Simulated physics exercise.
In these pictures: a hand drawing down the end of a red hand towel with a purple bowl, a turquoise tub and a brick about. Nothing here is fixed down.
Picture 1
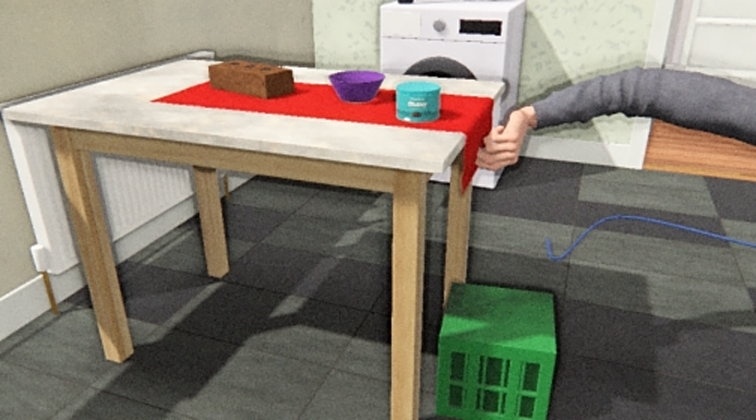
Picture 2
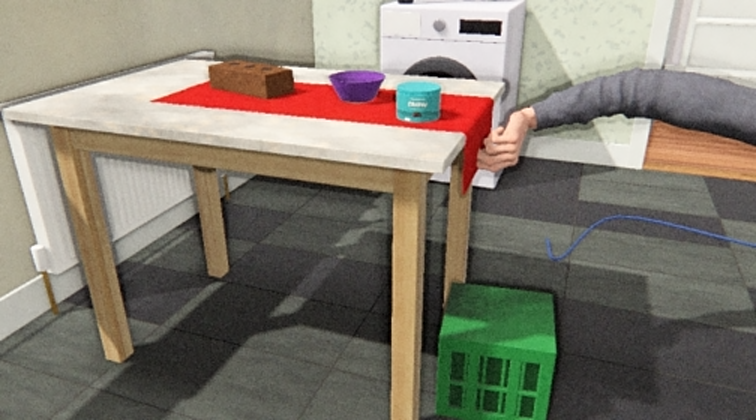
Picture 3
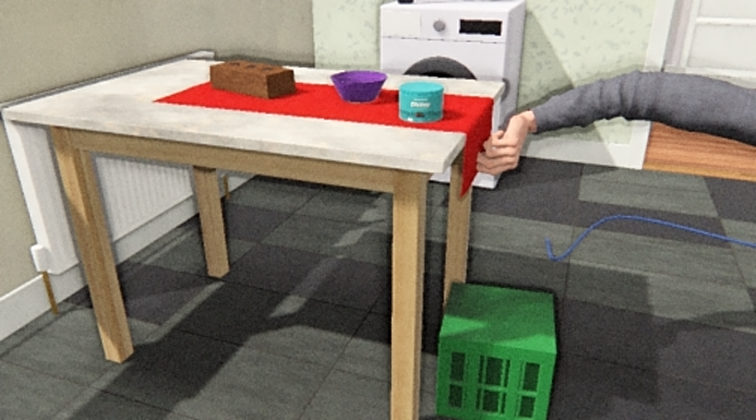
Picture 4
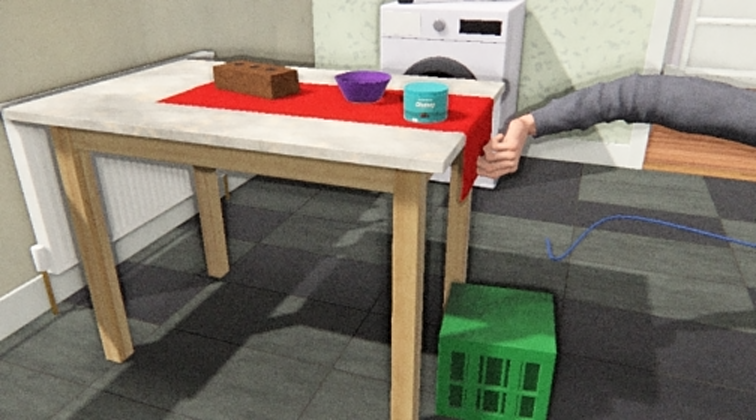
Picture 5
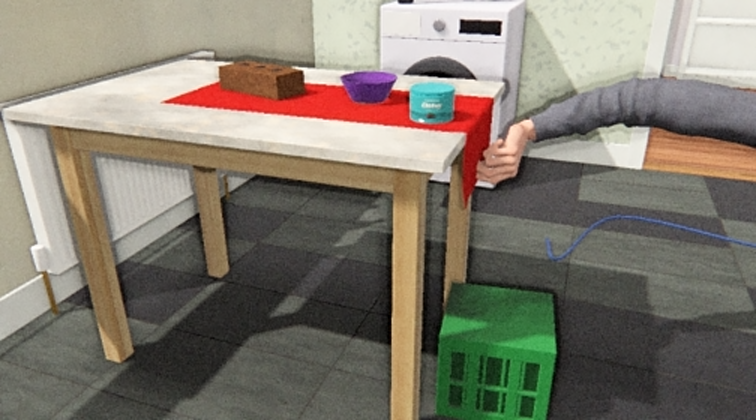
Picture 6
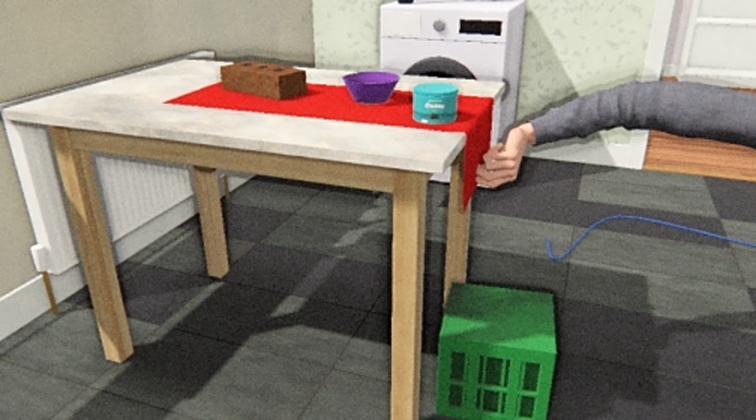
In the video, a hand at the right edge of a table slowly pulls the hanging end of a red cloth downward, and the brick, purple bowl and turquoise tub shift slightly to the right along with it.
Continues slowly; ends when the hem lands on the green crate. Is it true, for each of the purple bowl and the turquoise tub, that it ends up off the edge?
Checked: For the purple bowl true, for the turquoise tub true.
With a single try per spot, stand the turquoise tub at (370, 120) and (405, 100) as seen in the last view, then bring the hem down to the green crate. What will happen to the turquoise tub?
On the first go it is still on top, and on the second it gets pulled off.
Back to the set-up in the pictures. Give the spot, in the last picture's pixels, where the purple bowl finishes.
That one winds up at (521, 276) in the last picture.
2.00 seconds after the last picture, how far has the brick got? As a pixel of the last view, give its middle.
(374, 89), roughly.
Then, 0.90 s after the last picture, hem going down; bowl carried along near (426, 94); tub down below near (511, 299).
Then, 2.00 s after the last picture, hem going down; bowl over the edge; tub down below near (511, 299).
At rest, hem on the crate; bowl down below near (521, 276); tub down below near (511, 299). The purple bowl is carried off the end and the turquoise tub falls off.
